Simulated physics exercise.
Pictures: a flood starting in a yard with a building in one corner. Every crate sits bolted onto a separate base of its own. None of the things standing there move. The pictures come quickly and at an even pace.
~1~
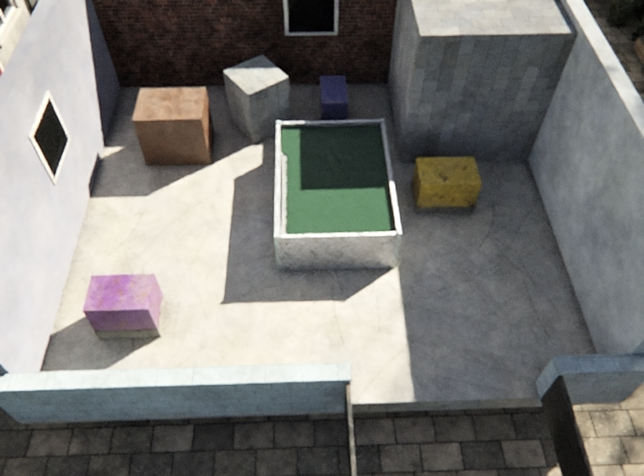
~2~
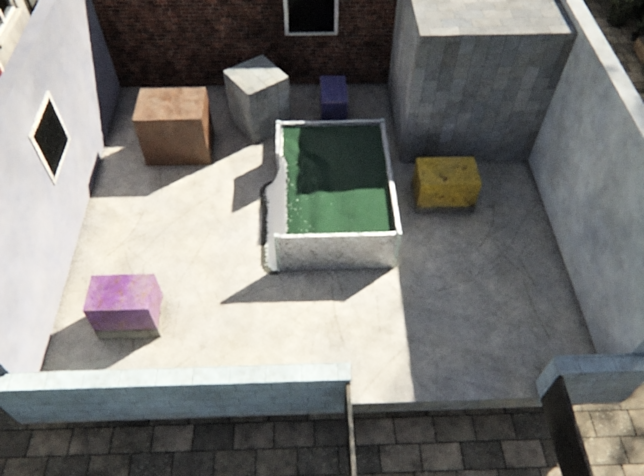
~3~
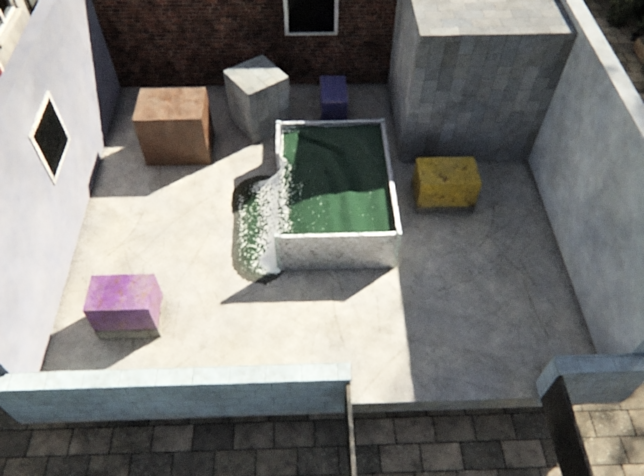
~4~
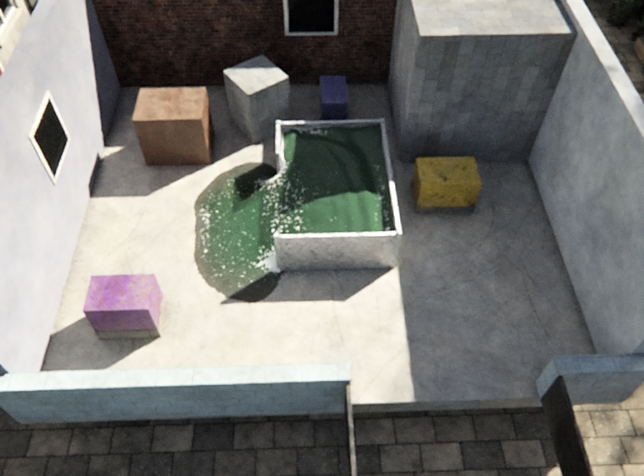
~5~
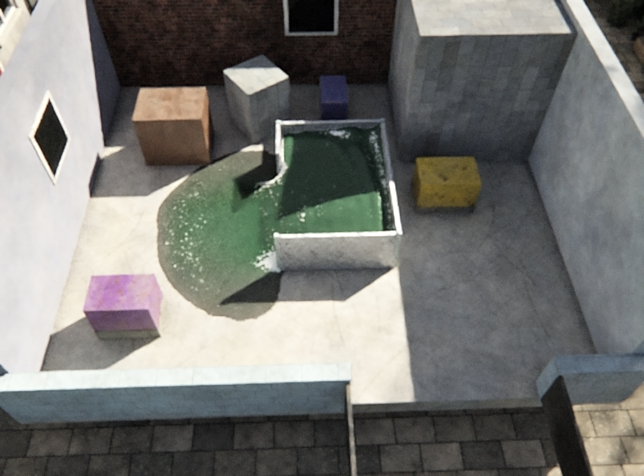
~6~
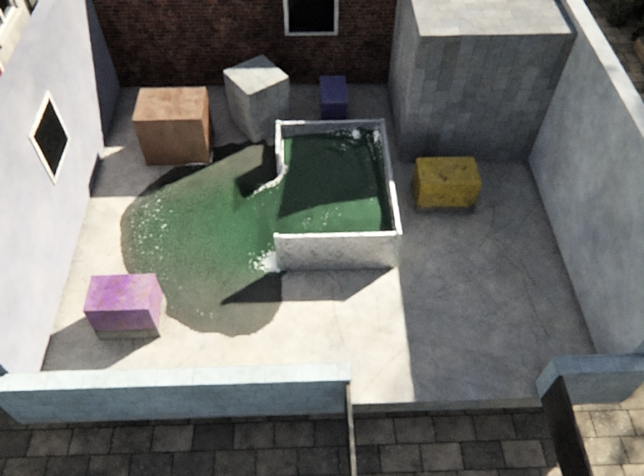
The clip opens on a walled yard with scattered coloured blocks around an open tank of still green water. The tank's left side gives way and water pours out in a foamy rush, then spreads left across the pale paving in a widening green pool that reaches near the purple block.
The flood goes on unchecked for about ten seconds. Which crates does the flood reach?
My prediction: The purple crate will come out wet; the blue crate will come out dry; the yellow crate will come out dry.
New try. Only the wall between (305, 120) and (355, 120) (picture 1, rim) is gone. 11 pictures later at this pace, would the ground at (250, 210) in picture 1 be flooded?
I'd say it's soaked there.
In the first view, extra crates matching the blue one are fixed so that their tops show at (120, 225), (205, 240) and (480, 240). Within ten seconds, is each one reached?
In turn: Ends up wet, is soaked, escapes it.
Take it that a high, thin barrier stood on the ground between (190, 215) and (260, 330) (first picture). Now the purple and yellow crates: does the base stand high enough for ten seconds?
Purple is left untouched; yellow is left untouched.
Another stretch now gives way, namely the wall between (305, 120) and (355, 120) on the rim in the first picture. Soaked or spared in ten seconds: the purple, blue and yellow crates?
Result: Purple is not reached; blue is swamped; yellow is not reached.
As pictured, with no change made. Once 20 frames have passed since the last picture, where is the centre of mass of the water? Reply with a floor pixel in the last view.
Near (199, 235) in the last view.
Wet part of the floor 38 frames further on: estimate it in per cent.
About 85 in a hundred.
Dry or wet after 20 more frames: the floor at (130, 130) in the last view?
That spot: Submerged.
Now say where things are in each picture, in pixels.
The open tank at (334, 177) is whole and still, in the first picture.
Water pours out at (281, 216) and has run to (271, 185), in the second picture.
Water pours out at (281, 217) and has run to (248, 183), in the third picture.
Water pours out at (281, 217) and has run to (221, 178), in the fourth picture.
Water pours out at (281, 218) and has run to (166, 205), in the fifth picture.
Water pours out at (281, 217) and has run to (129, 214), in the sixth picture.
A moment on, water covers 30 % of the floor; the purple crate water round its plinth, the blue crate not reached, the yellow crate not reached.
Next, water covers 40 % of the floor; the purple crate water round its plinth, the blue crate not reached, the yellow crate not reached.
Then, water covers 50 % of the floor; the purple crate water round its plinth, the blue crate not reached, the yellow crate not reached.
Later, water covers 85 % of the floor; the purple crate water round its plinth, the blue crate water round its plinth, the yellow crate not reached.
In the end, water covers 100 % of the floor; the purple crate was topped, the blue crate stayed above the water, the yellow crate stayed above the water.
